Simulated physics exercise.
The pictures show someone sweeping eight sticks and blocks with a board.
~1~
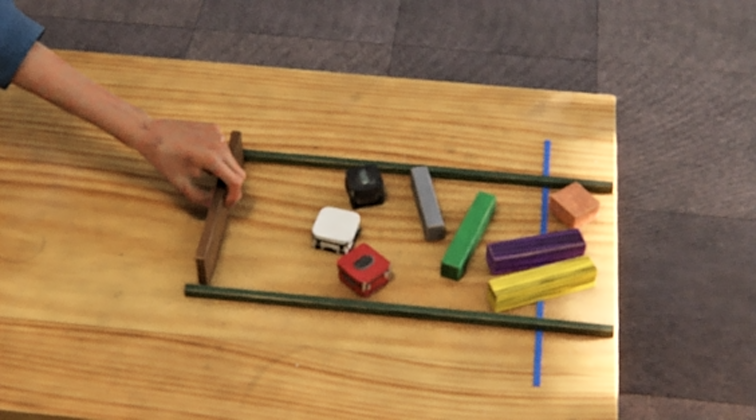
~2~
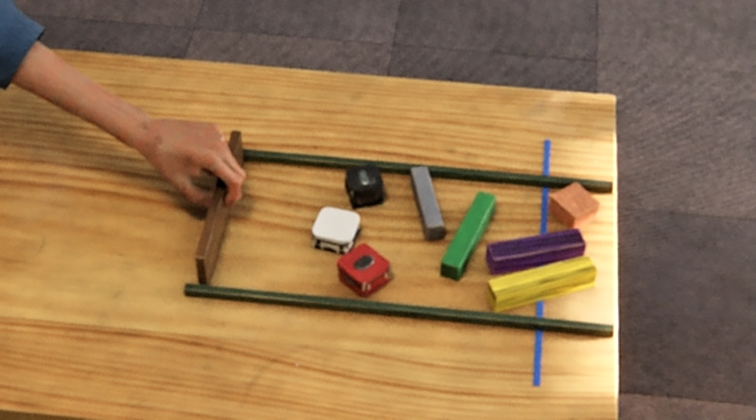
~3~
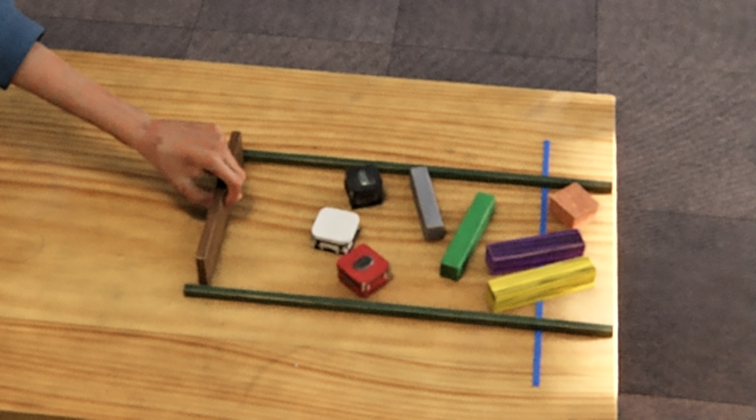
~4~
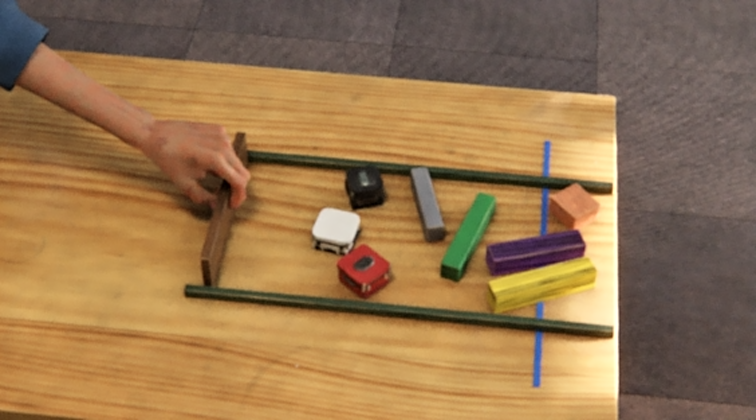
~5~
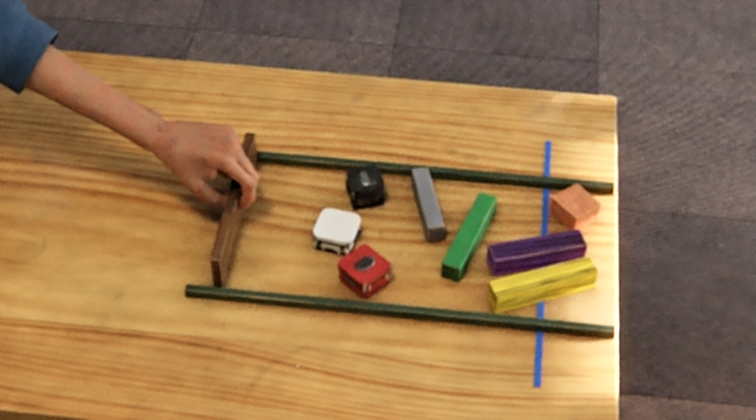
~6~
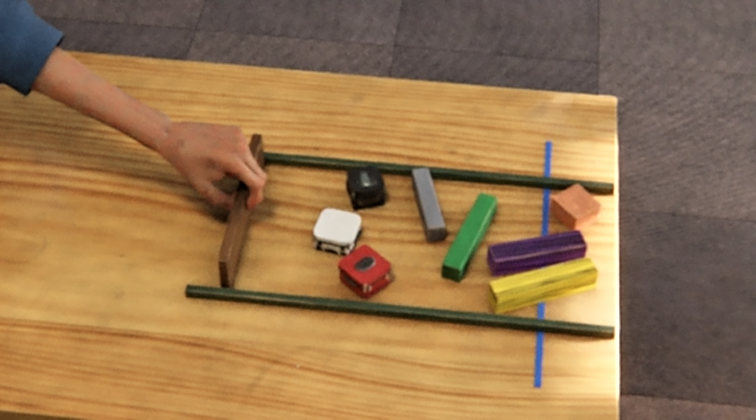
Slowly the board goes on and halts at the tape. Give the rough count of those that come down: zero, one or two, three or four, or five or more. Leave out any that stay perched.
The number that fall off is one or two.
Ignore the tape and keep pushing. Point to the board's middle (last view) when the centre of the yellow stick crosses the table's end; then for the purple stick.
Near (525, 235) and (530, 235).
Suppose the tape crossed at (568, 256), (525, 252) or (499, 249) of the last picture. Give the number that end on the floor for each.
Try by try, 4, 0 and 0.
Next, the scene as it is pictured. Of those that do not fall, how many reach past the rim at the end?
It comes to 2.
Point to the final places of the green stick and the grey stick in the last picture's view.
First (613, 251), then (590, 216).
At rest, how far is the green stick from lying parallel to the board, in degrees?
Some 35 degrees.
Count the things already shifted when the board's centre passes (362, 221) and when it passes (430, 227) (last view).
The counts are 3 and 6.
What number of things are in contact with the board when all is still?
In contact: 3.
Soon after, none off yet; orange block at rest near (576, 208); yellow stick at rest near (543, 285); purple stick at rest near (537, 253).
After that, none off yet; orange block at rest near (576, 208); yellow stick at rest near (543, 285); purple stick moving near (542, 253).
And then, none off yet; orange block displaced about its own width near (596, 202); yellow stick displaced a little near (590, 293); purple stick displaced a little near (591, 259).
In the end, the number that fall off is one or two; gone, purple stick and yellow stick.
